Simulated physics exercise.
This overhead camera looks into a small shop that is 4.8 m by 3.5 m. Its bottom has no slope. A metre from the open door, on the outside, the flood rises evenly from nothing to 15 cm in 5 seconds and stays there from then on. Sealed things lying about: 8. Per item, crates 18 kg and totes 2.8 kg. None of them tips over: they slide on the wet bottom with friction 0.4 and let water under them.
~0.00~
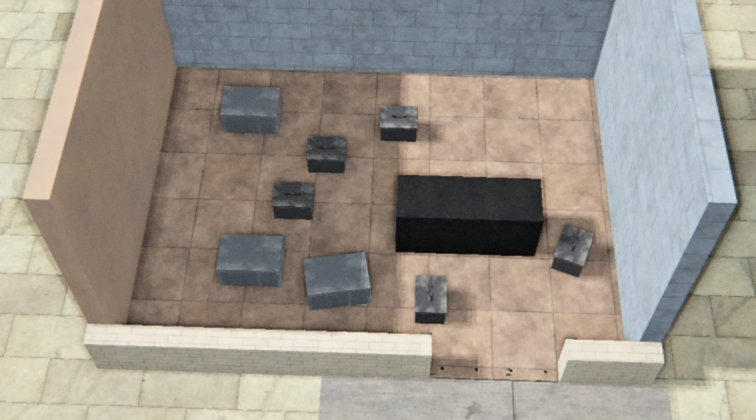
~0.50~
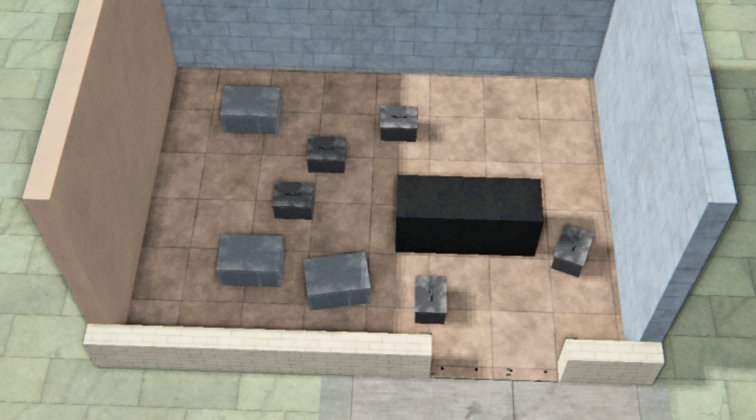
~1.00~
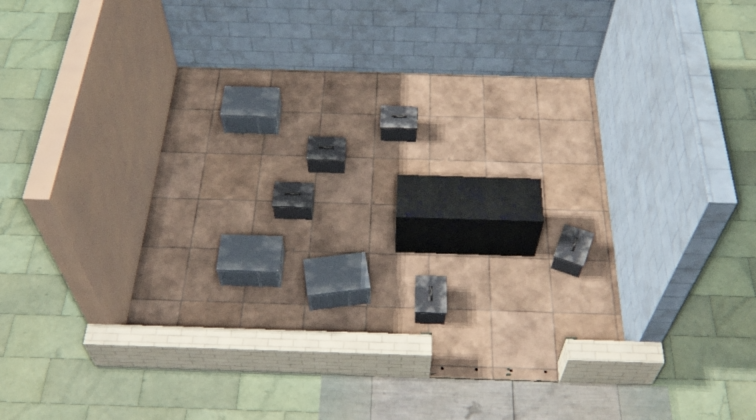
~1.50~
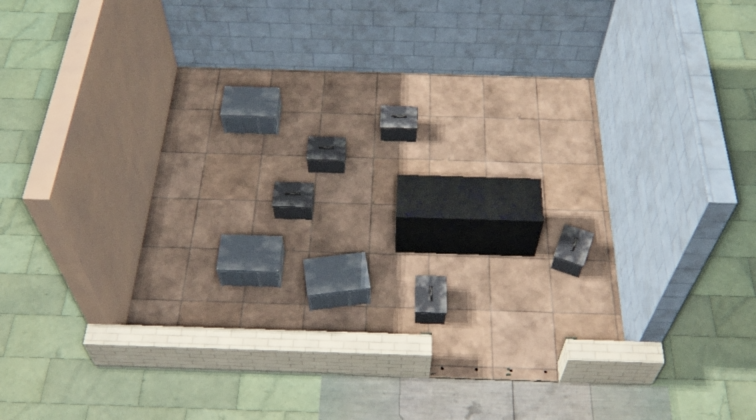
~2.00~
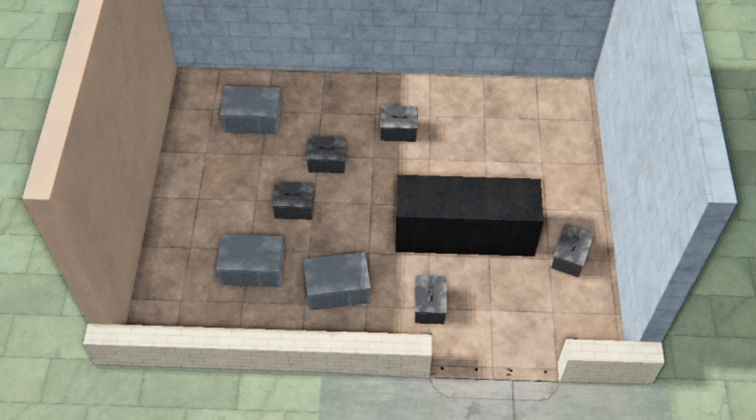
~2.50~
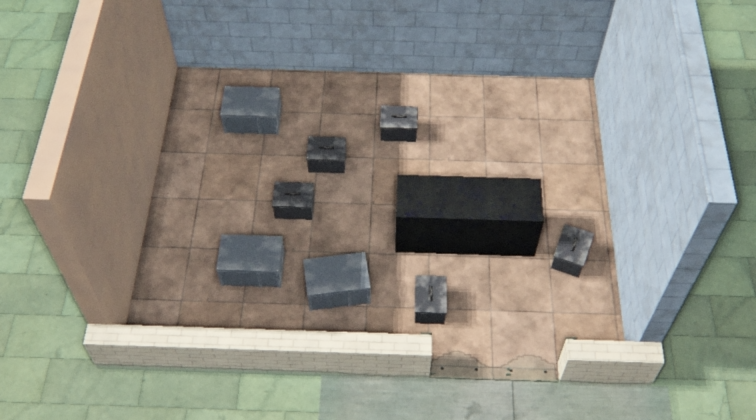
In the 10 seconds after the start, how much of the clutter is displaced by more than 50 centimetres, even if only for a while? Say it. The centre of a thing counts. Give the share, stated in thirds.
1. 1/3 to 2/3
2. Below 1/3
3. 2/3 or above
1/3 to 2/3.
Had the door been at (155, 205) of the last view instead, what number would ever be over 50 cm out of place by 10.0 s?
That gives 4 of them.
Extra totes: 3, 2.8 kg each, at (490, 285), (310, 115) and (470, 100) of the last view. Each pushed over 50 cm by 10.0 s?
In order: Above the mark, below the mark, above the mark.
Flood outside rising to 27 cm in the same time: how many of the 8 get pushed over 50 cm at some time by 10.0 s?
In that case the number is 6.
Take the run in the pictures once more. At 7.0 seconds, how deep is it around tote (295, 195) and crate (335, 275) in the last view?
First about 2 cm, second about 3 cm.
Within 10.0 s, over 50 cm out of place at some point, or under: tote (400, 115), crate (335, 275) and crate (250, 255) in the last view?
First not as far, then not as far, then not as far.
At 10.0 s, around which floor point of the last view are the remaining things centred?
Centre of the remaining things: Roughly (301, 188).
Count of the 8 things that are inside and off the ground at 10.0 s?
My tally comes to 4.
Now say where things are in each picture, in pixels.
The first frame shows a crate at (250, 253), on the bottom; a tote at (399, 117), on the bottom; water covers 0.0 m2; 0 of 8 have shifted.
The second frame shows a crate at (250, 253), on the bottom; a tote at (399, 117) rests on the ground; water covers 0.0 m2; 0 of 8 have shifted.
The third frame shows a crate at (250, 253) rests on the ground; a tote at (399, 117) rests on the ground; water covers 0.0 m2; 0 of 8 have shifted.
The fourth frame shows a crate at (250, 253) rests on the ground; a tote at (399, 117), on the bottom; 0.0 m2 under water; 0 of 8 have shifted.
The fifth frame shows a crate at (250, 253), on the bottom; a tote at (399, 117) rests on the ground; 0.0 m2 under water; 0 of 8 have shifted.
The sixth frame shows a crate at (250, 253), on the bottom; a tote at (399, 117) rests on the ground; 0.0 m2 under water; 0 of 8 have shifted.
After 3.5 s 0 of 8 are over 50 cm from their spots; 0 afloat.
After 4.5 s 0 of 8 are over 50 cm from their spots; 0 afloat.
After 7.0 s 2 of 8 are over 50 cm from their spots; 2 afloat.
After 10.0 s 3 of 8 are over 50 cm from their spots, and 3 have been at some point; 4 afloat.
